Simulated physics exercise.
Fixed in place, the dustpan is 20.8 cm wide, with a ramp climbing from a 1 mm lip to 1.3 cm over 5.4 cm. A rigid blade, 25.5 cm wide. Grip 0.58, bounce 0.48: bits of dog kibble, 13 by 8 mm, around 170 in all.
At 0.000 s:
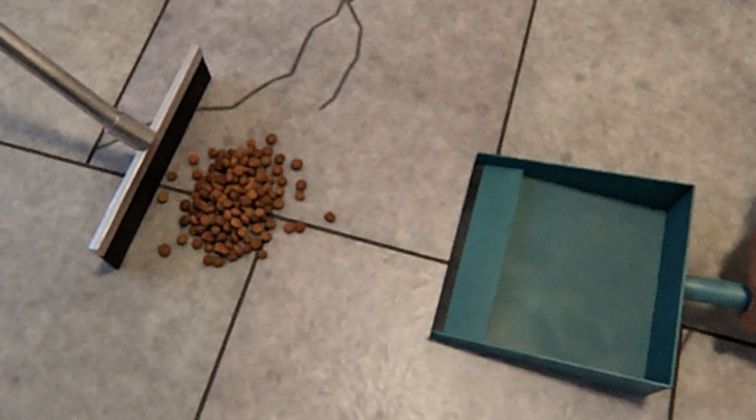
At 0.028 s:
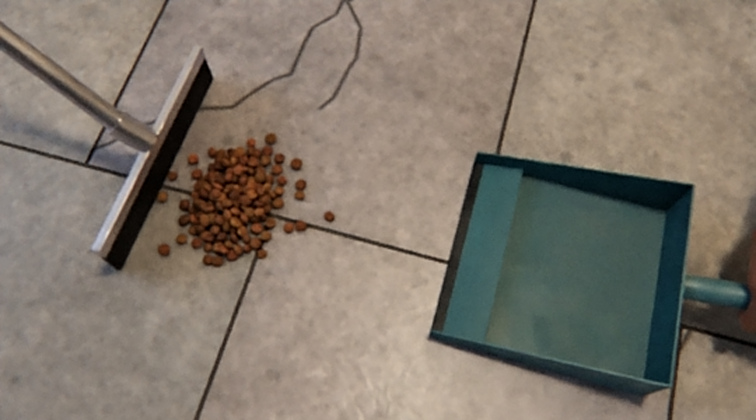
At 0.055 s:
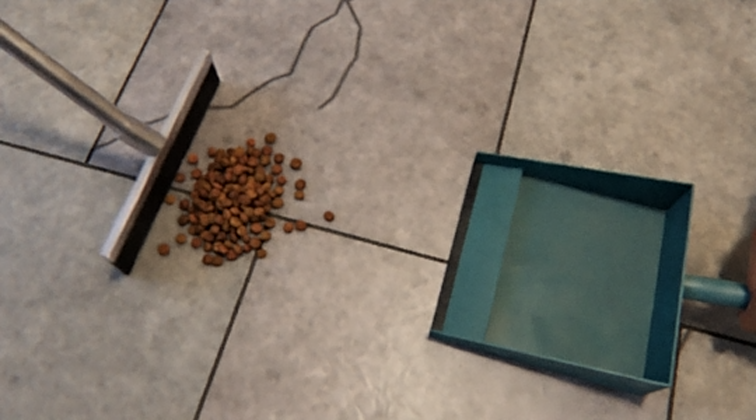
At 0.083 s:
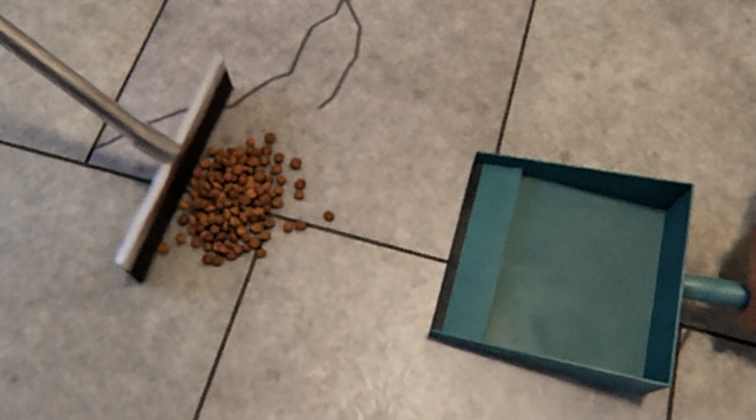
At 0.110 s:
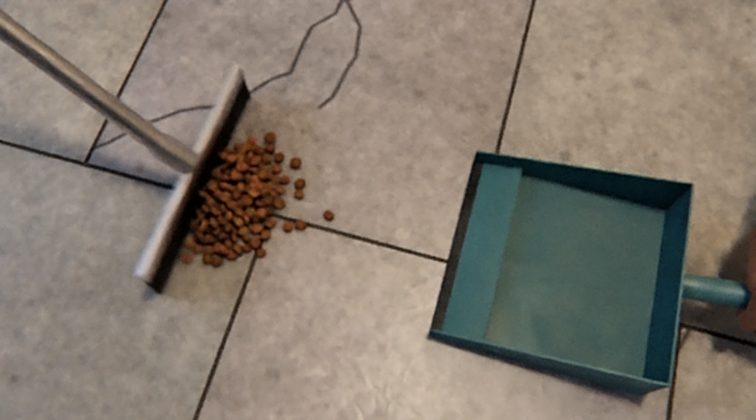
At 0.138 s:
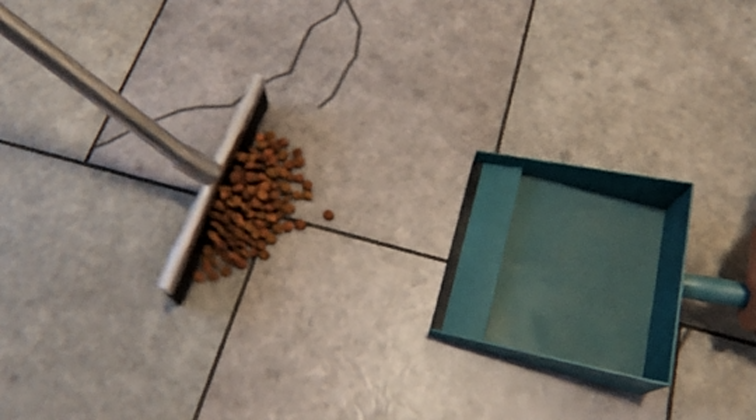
The video shows a broom-like tool with a rigid blade moving right across gray tiles into a pile of brown kibble, pushing the pieces together slightly rightward, while a teal dustpan stays still on the right.
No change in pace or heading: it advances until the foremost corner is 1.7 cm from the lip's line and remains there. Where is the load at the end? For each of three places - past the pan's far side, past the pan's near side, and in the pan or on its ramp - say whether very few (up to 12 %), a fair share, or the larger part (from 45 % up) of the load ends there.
Past the pan's far side: Very few, past the pan's near side: A fair share, in the pan or on its ramp: The larger part.
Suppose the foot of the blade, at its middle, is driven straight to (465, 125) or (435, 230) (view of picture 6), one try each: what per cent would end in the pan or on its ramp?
I'd expect about 30 percent, then about 60 percent.
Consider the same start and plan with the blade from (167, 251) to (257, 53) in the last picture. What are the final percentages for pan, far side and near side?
Split: Pan = 50, far = 10, near = 5.
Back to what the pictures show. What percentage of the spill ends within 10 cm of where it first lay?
It comes to near 0 percent.
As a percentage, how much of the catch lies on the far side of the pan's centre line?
Something like 20 in a hundred.
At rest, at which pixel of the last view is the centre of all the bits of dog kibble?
Centre at rest, approx.: (461, 303) px.
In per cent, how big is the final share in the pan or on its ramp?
Share at rest: Approx. 50 per cent.
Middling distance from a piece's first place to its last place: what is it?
About 28 cm.
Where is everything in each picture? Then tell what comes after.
In the first picture, blade from (99, 250) to (197, 53), moved 0.0 cm, 0 of the pieces shifted so far; middle of the pieces at (234, 195); pan at (572, 276).
In the second picture, blade from (101, 252) to (200, 54), moved 0.4 cm, 0 of the pieces shifted so far; middle of the pieces at (234, 194).
In the third picture, blade from (110, 256) to (207, 58), moved 1.5 cm, 2 of the pieces shifted so far; middle of the pieces at (234, 194).
In the fourth picture, blade from (125, 265) to (221, 64), moved 3.3 cm, 5 of the pieces shifted so far; middle of the pieces at (233, 193).
In the fifth picture, blade from (145, 276) to (239, 73), moved 5.8 cm, 122 of the pieces shifted so far; middle of the pieces at (243, 199).
In the sixth picture, blade from (167, 288) to (259, 83), moved 8.5 cm, 165 of the pieces shifted so far; middle of the pieces at (254, 200); pan at (570, 275). Its pace works out near 0.96 m/s, heading 13 degrees towards the viewer's side.
Then, at 0.27 s, middle of the blade 13 cm from the lip; 0 % over the lip, far side 0 %, near side 15 %.
Then, at 0.36 s, middle of the blade 5 cm from the lip; 0 % over the lip, far side 0 %, near side 20 %.
After 0.59 s, middle of the blade 2 cm from the lip; 50 % over the lip, far side 0 %, near side 25 %.
At rest (1.2 s), far side 0 %, near side 25 %, pan 50 %, in front of the lip or behind the blade 20 %.
